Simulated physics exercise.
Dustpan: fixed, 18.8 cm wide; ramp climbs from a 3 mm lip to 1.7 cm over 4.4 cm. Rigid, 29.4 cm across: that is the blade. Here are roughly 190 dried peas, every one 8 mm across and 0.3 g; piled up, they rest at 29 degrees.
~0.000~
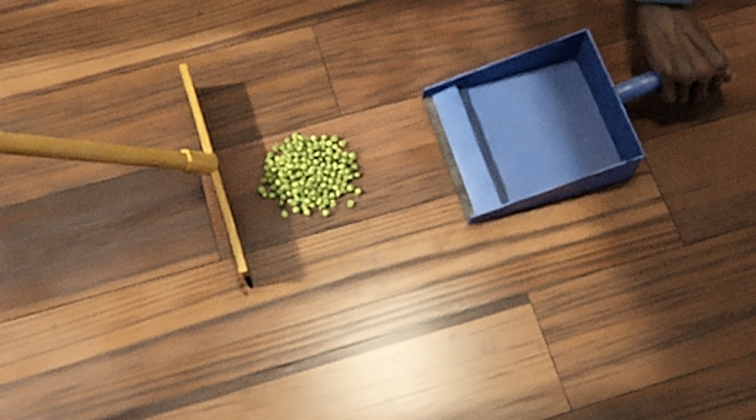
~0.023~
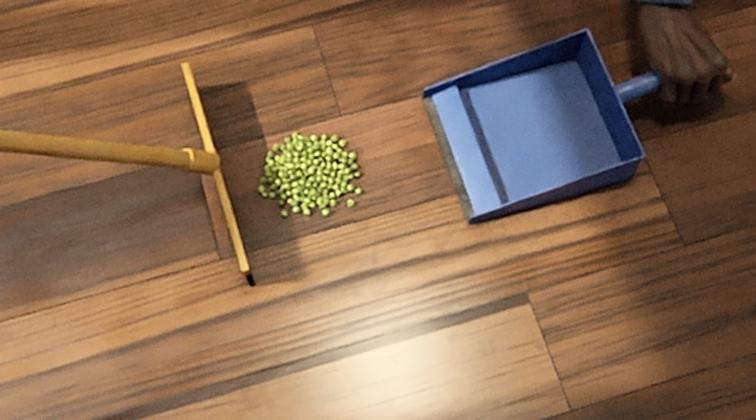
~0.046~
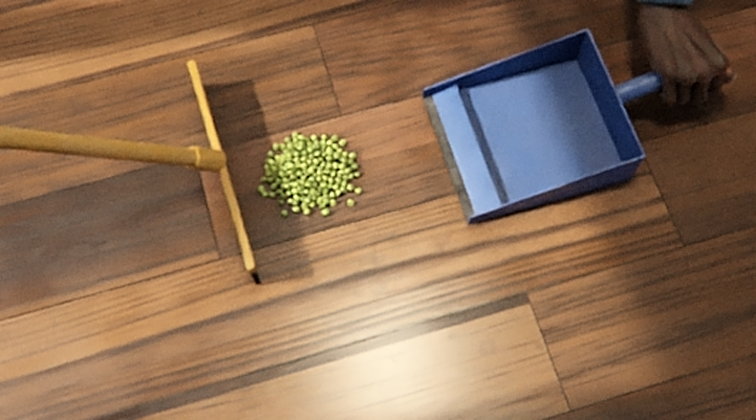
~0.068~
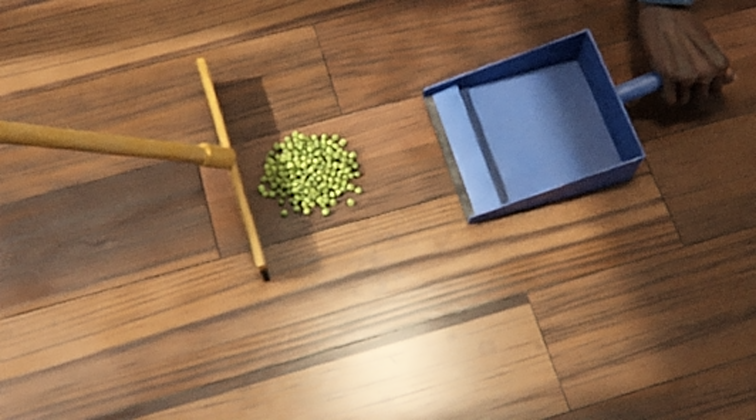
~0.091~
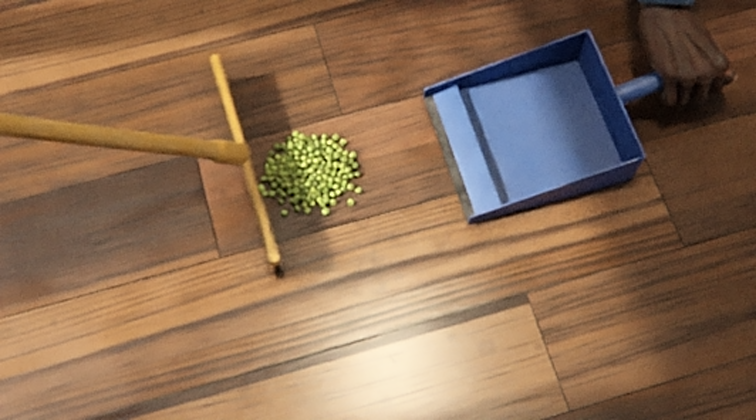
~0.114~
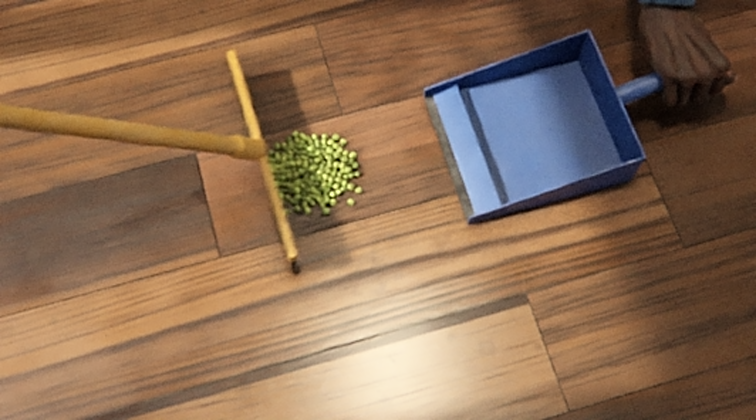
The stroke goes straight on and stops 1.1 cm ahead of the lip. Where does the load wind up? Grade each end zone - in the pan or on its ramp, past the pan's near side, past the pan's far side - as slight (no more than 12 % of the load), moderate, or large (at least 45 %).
Pan - large. Near side - slight. Far side - moderate.
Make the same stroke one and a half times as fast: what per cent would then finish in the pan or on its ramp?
I'd put it at roughly 50 per cent.
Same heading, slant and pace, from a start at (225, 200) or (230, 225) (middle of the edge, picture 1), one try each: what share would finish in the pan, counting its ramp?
First try about 55 per cent, second about 50 per cent.
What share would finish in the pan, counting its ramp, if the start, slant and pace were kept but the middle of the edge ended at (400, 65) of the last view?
About 30 per cent.
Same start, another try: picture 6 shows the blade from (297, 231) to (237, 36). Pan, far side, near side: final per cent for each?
Pan 35 % / far 35 % / near 5 %.
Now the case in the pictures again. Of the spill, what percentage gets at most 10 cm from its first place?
About 0 percent.
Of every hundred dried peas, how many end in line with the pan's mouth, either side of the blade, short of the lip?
25 per cent.
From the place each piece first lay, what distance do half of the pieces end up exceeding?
22 cm or so.
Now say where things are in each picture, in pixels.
In the first picture, blade from (244, 272) to (185, 71), moved 0.0 cm, 0 of the pieces shifted so far; middle of the pieces at (312, 174); pan at (538, 134).
In the second picture, blade from (246, 271) to (187, 70), moved 0.2 cm, 0 of the pieces shifted so far; middle of the pieces at (312, 173).
In the third picture, blade from (252, 269) to (193, 68), moved 1.0 cm, 0 of the pieces shifted so far; middle of the pieces at (312, 173).
In the fourth picture, blade from (262, 266) to (203, 65), moved 2.2 cm, 0 of the pieces shifted so far; middle of the pieces at (312, 173).
In the fifth picture, blade from (276, 261) to (216, 62), moved 3.9 cm, 0 of the pieces shifted so far; middle of the pieces at (312, 172).
In the sixth picture, blade from (293, 257) to (233, 58), moved 6.0 cm, 22 of the pieces shifted so far; middle of the pieces at (312, 172); pan at (539, 135). Its pace works out near 0.94 m/s.
After 0.24 s, middle of the blade 11 cm from the lip; 0 % over the lip, far side 10 %, near side 0 %.
After 0.32 s, middle of the blade 4 cm from the lip; 0 % over the lip, far side 15 %, near side 5 %.
Then, at 0.54 s, middle of the blade 2 cm from the lip; 55 % over the lip, far side 20 %, near side 5 %.
By 1.7 s all is still; pan 50 %, near side 5 %, far side 20 %, in front of the lip or behind the blade 25 %.
